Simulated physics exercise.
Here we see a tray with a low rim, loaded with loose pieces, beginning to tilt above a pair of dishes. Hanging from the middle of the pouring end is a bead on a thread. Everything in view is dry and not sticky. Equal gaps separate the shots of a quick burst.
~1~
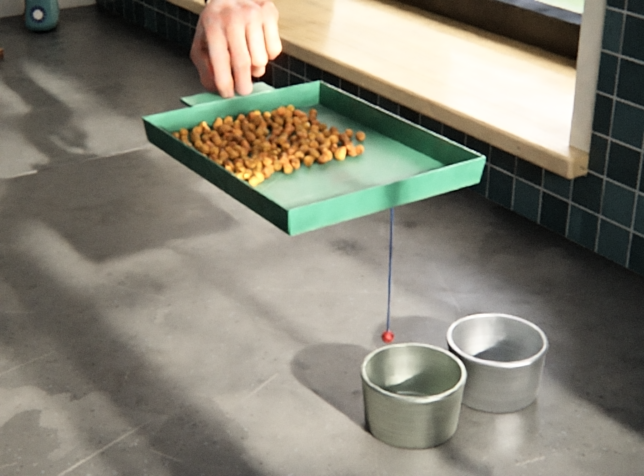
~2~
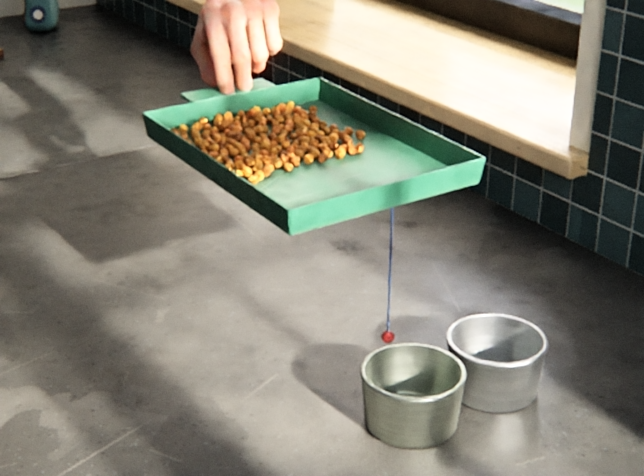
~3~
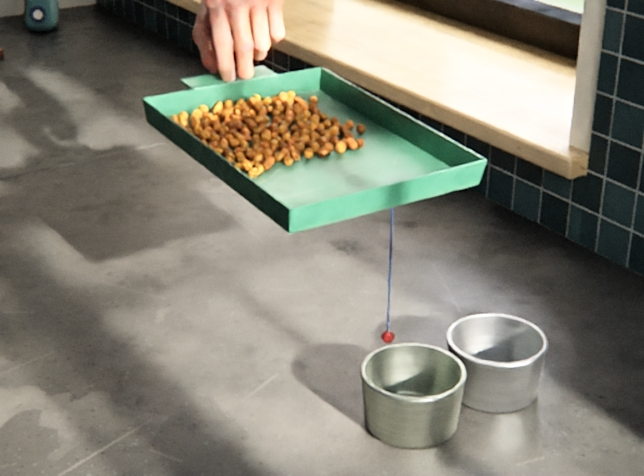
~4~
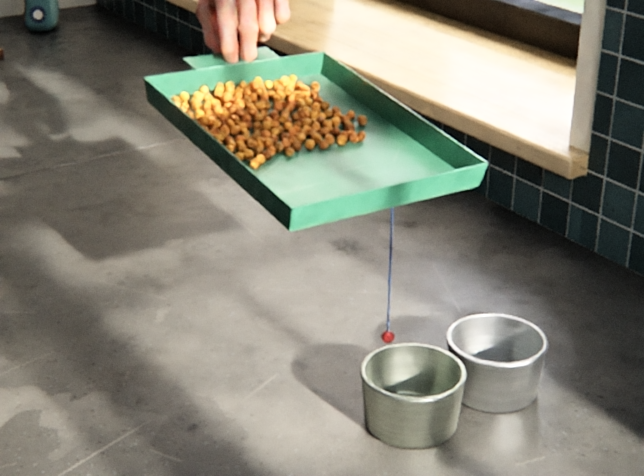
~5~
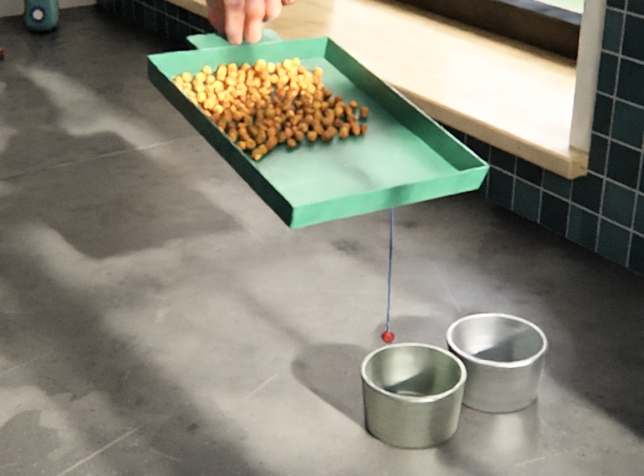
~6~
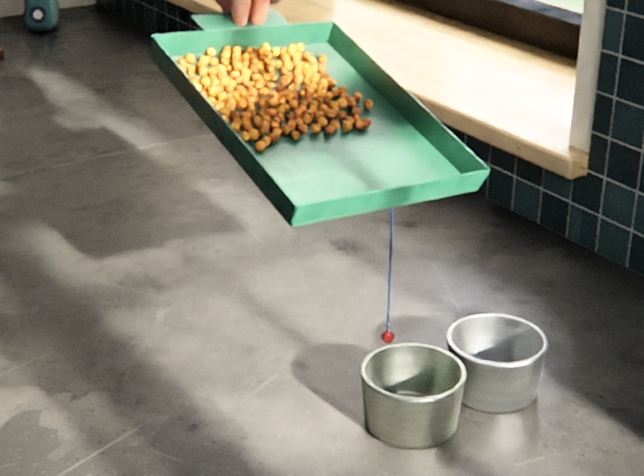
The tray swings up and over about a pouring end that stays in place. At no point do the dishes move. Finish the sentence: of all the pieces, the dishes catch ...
... most of them.
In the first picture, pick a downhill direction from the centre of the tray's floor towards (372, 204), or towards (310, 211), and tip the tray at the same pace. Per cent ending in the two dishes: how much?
The first comes to 30 %, while the second comes to 0 %.
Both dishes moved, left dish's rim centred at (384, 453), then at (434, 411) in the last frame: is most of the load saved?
Placing 1: A minority of it. Placing 2: A minority of it.
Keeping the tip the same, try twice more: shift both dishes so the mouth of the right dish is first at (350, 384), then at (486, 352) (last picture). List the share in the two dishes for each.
Approximately 0 percent, followed by approximately 80 percent.
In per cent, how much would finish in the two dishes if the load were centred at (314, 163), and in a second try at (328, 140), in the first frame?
You'd get near 70 percent first and near 80 percent next.
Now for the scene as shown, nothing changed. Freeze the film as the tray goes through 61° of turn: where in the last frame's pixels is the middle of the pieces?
The load's middle is around (427, 180).
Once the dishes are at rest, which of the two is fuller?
It's the right of the two that is fuller.
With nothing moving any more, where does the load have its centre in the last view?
I'd place the middle at about (485, 393).
Shortly afterwards, tray tipped steeply; the bulk on the tray; only a few in the right dish; a little in the air.
Next, tray tipped right over; the bulk on the tray; only a few in the left dish; a little in the right dish; a little outside both; only a few in the air.
Some moments later, tray tipped past a quarter turn; near a quarter in the left dish; near half in the right dish; near a quarter outside both; only a few in the air.
In the end, tray tipped past a quarter turn; near a quarter in the left dish; near half in the right dish; near a quarter outside both; only a few in the air.
